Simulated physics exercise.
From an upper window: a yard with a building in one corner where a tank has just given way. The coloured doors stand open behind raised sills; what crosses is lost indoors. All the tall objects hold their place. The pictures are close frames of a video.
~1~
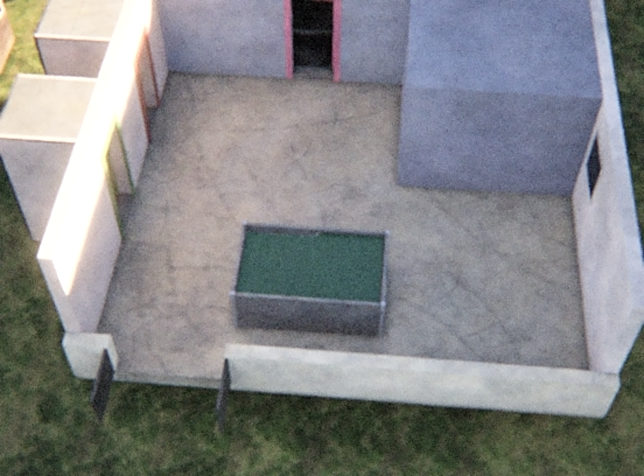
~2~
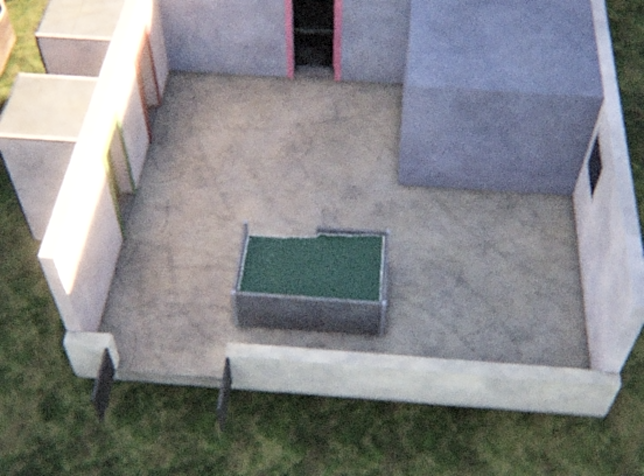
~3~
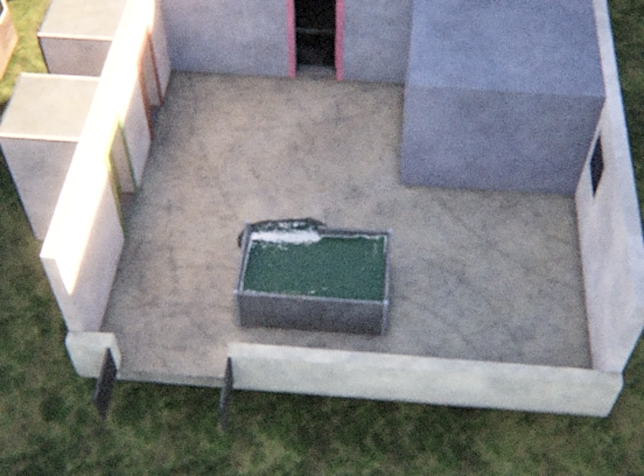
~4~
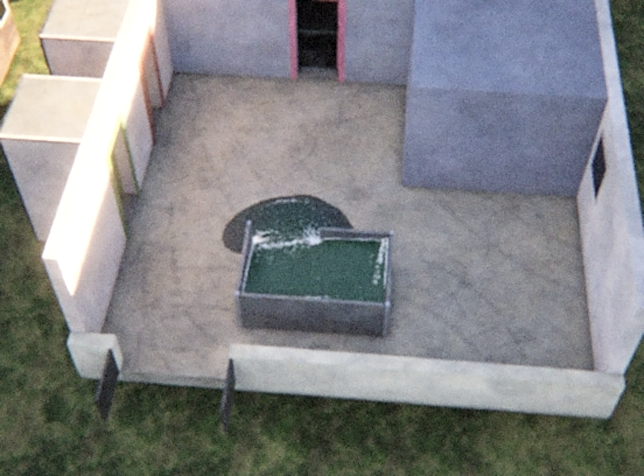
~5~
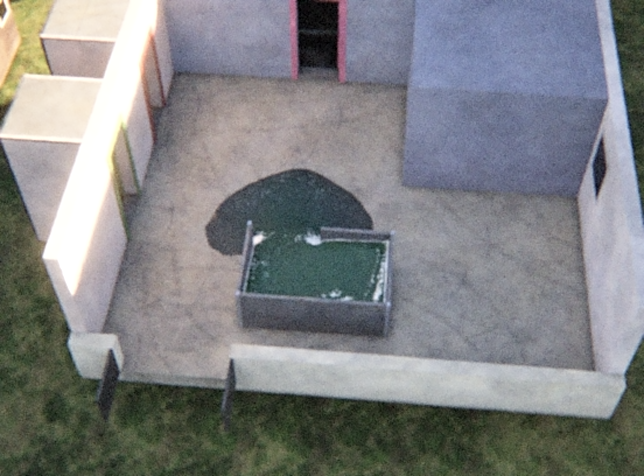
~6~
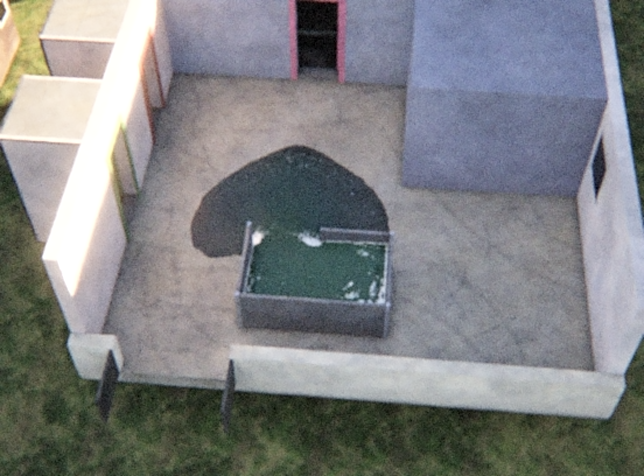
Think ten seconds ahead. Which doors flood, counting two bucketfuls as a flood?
One by one: The red door takes more than that; the green door stays under that; the pink door takes more than that.
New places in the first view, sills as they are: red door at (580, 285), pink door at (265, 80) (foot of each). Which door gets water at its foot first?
That is the door marked pink.
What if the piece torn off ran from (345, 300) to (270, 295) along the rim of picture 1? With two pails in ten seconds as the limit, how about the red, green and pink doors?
In short: The red one lets less in, the green one holds, the pink one takes less.
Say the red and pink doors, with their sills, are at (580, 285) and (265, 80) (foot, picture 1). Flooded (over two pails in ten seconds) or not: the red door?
One by one: Red door lets less in.
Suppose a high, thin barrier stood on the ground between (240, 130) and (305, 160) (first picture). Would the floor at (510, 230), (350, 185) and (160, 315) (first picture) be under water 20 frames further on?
In that order: Free of water, flooded, no water.
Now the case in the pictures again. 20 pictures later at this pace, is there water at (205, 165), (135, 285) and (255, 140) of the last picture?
In turn: Wet, dry, covered.
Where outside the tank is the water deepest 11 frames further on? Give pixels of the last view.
Near (172, 77).
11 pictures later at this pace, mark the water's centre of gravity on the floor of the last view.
Near (291, 213).
A moment on, water covers 40 % of the floor; the red door not reached, the green door not reached, the pink door wet at the sill, nothing in.
Next, water covers 45 % of the floor; the red door under two buckets in, the green door wet at the sill, nothing in, the pink door over two buckets in.
Then, water covers 45 % of the floor; the red door over two buckets in, the green door wet at the sill, nothing in, the pink door far over two buckets in.
Later, water covers 50 % of the floor; the red door far over two buckets in, the green door wet at the sill, nothing in, the pink door far over two buckets in.
In the end, water covers 85 % of the floor; the red door far over two buckets in, the green door wet at the sill, nothing in, the pink door far over two buckets in.
